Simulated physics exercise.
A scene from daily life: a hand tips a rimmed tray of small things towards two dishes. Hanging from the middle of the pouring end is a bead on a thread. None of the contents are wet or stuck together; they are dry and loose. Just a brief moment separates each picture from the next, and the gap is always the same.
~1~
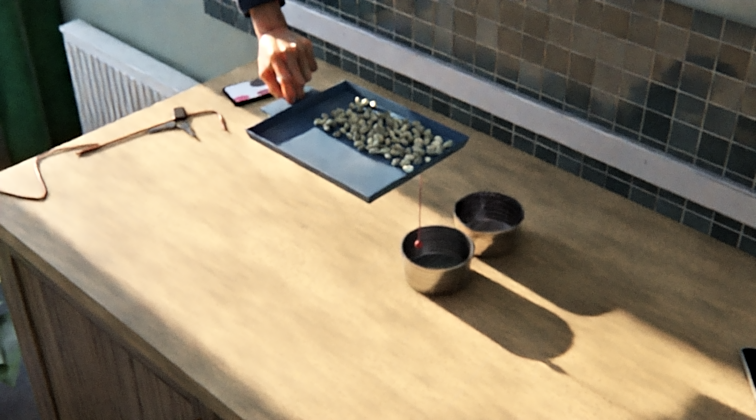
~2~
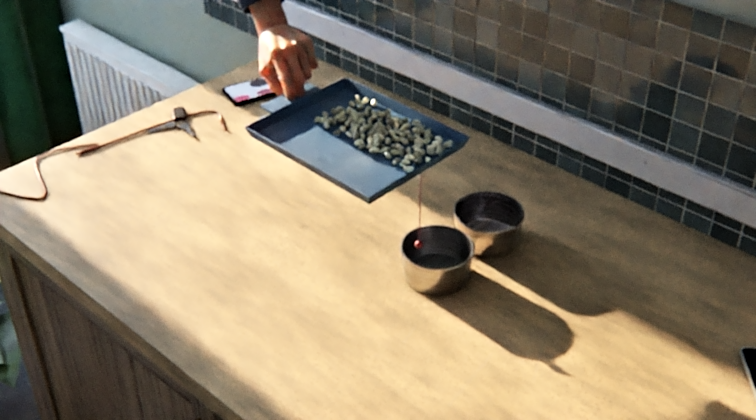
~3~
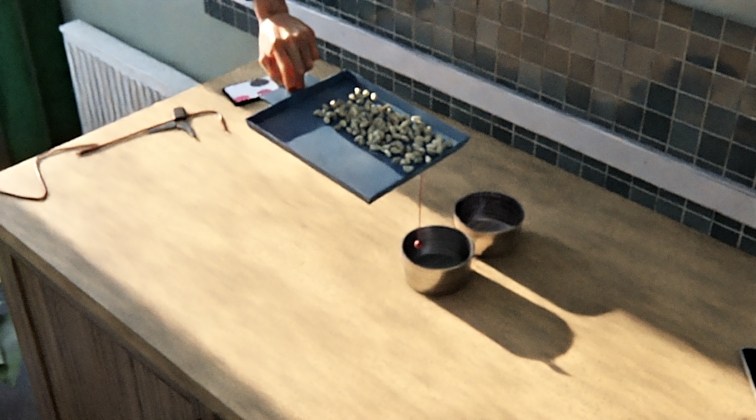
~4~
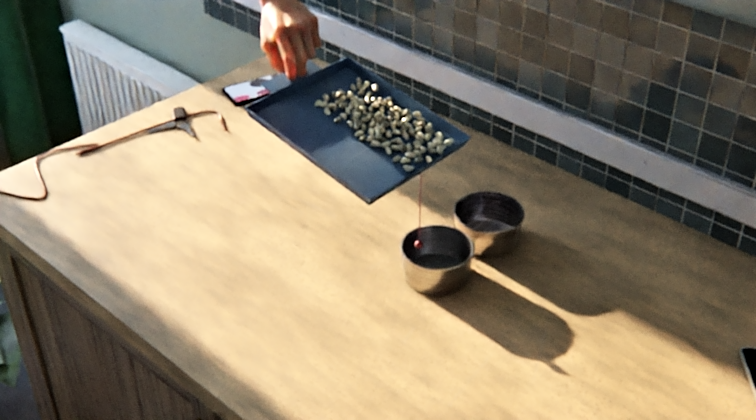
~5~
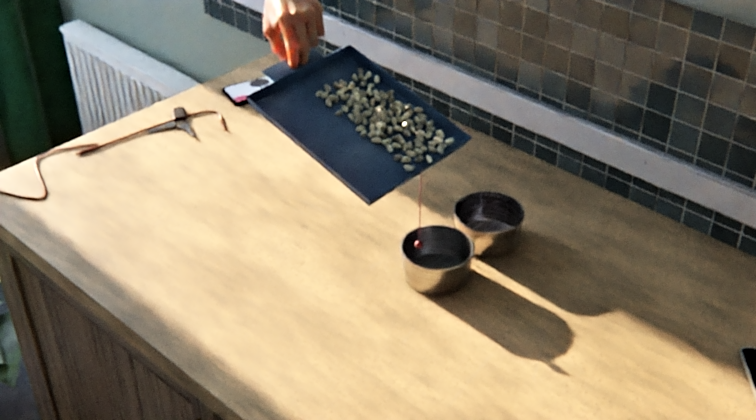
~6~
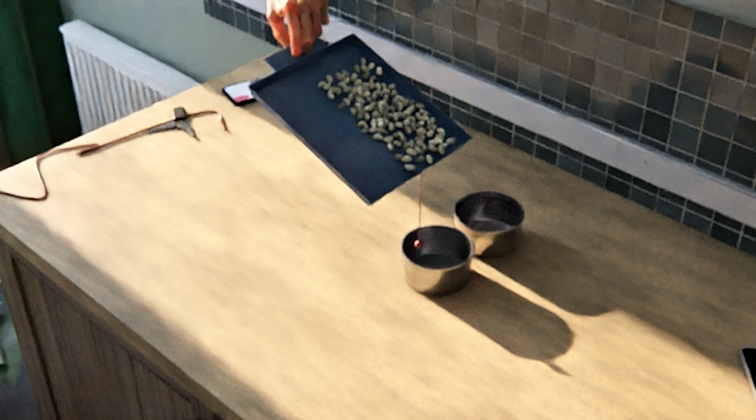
A hand lifting the back of a dark rimmed tray of small pale pieces, gradually tilting it above two metal dishes on a wooden worktop.
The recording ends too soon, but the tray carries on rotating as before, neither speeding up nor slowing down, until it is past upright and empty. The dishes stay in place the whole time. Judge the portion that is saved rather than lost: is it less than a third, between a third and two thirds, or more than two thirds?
The saved portion is less than a third.
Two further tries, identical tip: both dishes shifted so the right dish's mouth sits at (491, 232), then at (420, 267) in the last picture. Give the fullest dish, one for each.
First spot: The dish on the left-hand side; second spot: The dish on the right-hand side.
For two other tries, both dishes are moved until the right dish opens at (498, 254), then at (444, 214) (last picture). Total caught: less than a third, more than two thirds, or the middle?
Try 1 - between a third and two thirds; try 2 - below one third.
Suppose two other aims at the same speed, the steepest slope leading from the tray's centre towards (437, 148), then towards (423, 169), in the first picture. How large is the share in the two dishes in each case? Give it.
In turn, 60 percent and then 30 percent.
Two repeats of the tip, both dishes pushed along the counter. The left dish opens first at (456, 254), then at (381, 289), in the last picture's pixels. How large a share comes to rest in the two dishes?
You'd get 40 in a hundred first and 50 in a hundred after that.
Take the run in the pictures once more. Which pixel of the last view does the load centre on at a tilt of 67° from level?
I'd put it at about (422, 149).
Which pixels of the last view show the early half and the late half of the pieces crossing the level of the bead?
First half (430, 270); second half (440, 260).
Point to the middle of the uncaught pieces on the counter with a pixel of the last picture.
Close to pixel (440, 323) in the last view.
Just after the last frame, tray tipped steeply; almost all on the tray; about a tenth in the air.
A moment on, tray tipped past a quarter turn; roughly a quarter on the tray; just a few in the left dish; roughly a quarter outside both; roughly two thirds in the air.
Further on, tray tipped past a quarter turn; about a tenth in the left dish; the larger part outside both.
When it is over, tray tipped past a quarter turn; about a tenth in the left dish; not one in the right dish; the larger part outside both.
